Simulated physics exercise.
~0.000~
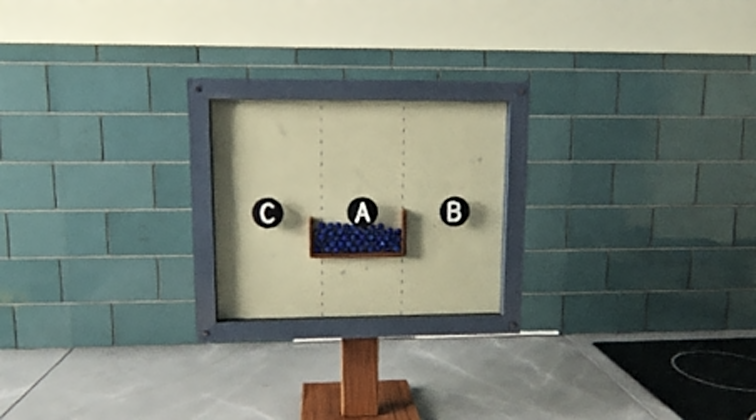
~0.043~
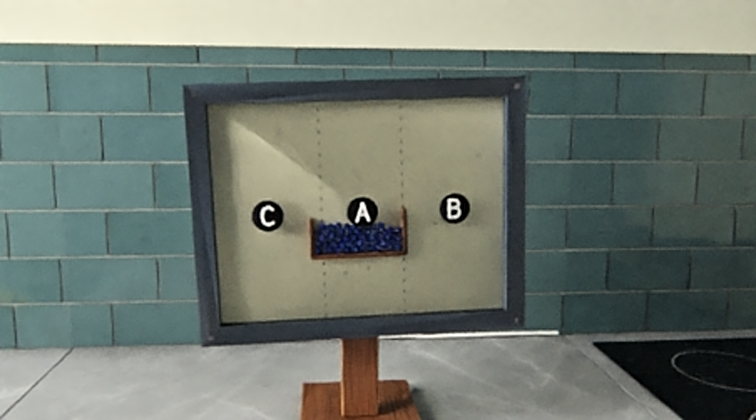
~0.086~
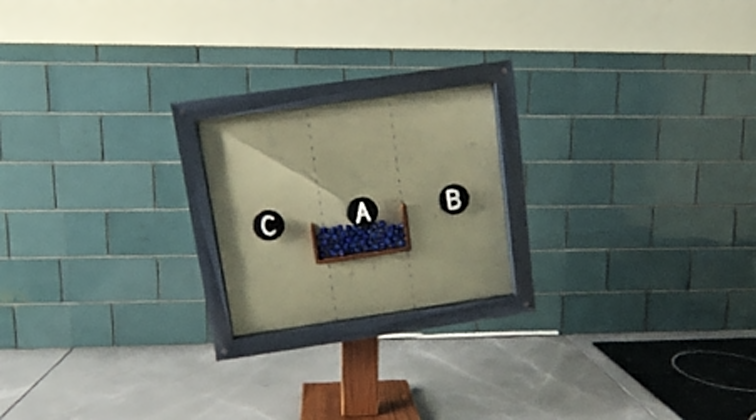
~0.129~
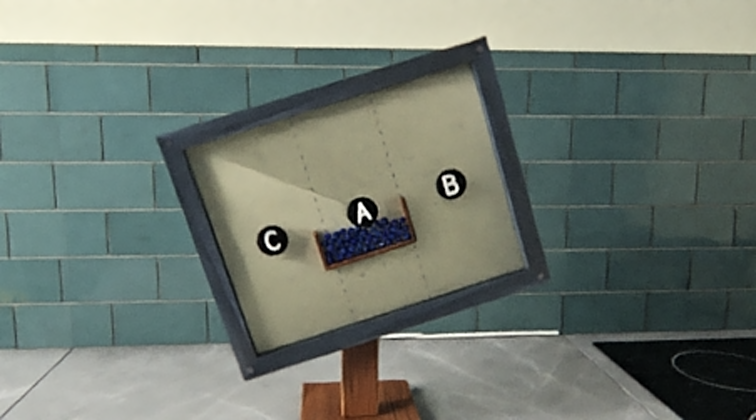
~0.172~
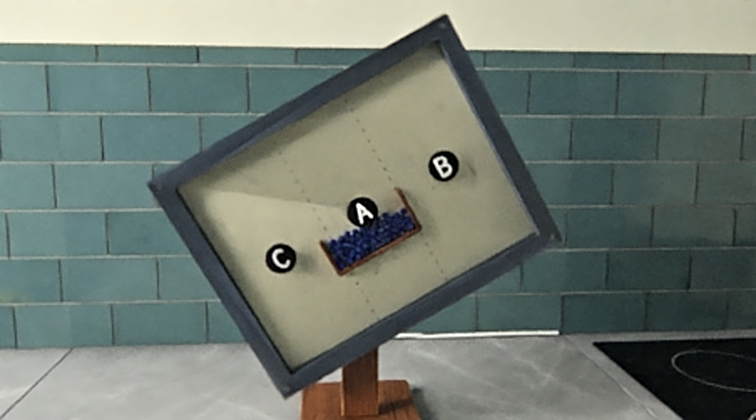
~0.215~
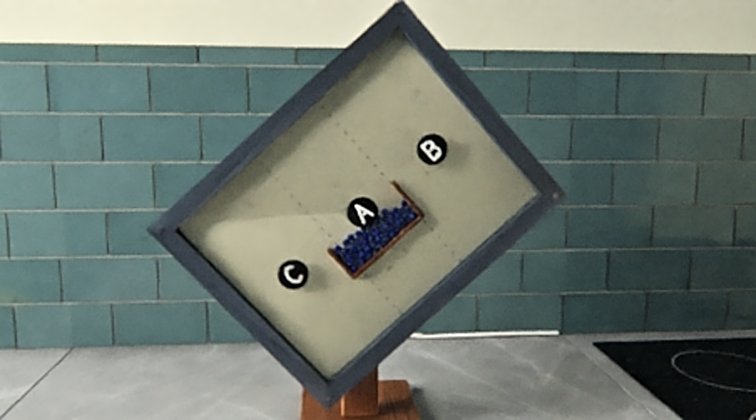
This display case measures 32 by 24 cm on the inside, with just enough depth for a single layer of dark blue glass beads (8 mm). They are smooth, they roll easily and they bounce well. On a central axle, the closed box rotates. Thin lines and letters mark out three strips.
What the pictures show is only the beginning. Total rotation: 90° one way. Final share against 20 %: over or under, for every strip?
A: Under; B: Under; C: Over.
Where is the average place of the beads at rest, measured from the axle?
The middle sits around 2 cm left of it and 14 cm below it.
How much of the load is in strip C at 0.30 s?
The share there is around 10 percent.
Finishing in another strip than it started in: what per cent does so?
90 per cent.
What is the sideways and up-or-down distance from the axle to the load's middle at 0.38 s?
Offset: Approx. 2 cm right, 3 cm below.
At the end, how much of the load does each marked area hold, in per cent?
Strip A holds 0, strip B holds 0 and strip C holds 100.
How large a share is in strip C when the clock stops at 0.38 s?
The share there is some 25 per cent.
After 0.30 s, it stands 67° anticlockwise; the beads' middle is 2 cm right of and 2 cm below the centre; A 90 %, C 10 %.
After 0.38 s, it stands 85° anticlockwise; the beads' middle is 2 cm right of and 3 cm below the centre; A 75 %, C 25 %.
After 0.45 s, it stands 90° anticlockwise; the beads' middle is 1 cm right of and 4 cm below the centre; A 65 %, C 35 %.
At rest by 1.9 s, it stands 90° anticlockwise; A 0 %, B 0 %, C 100 %.
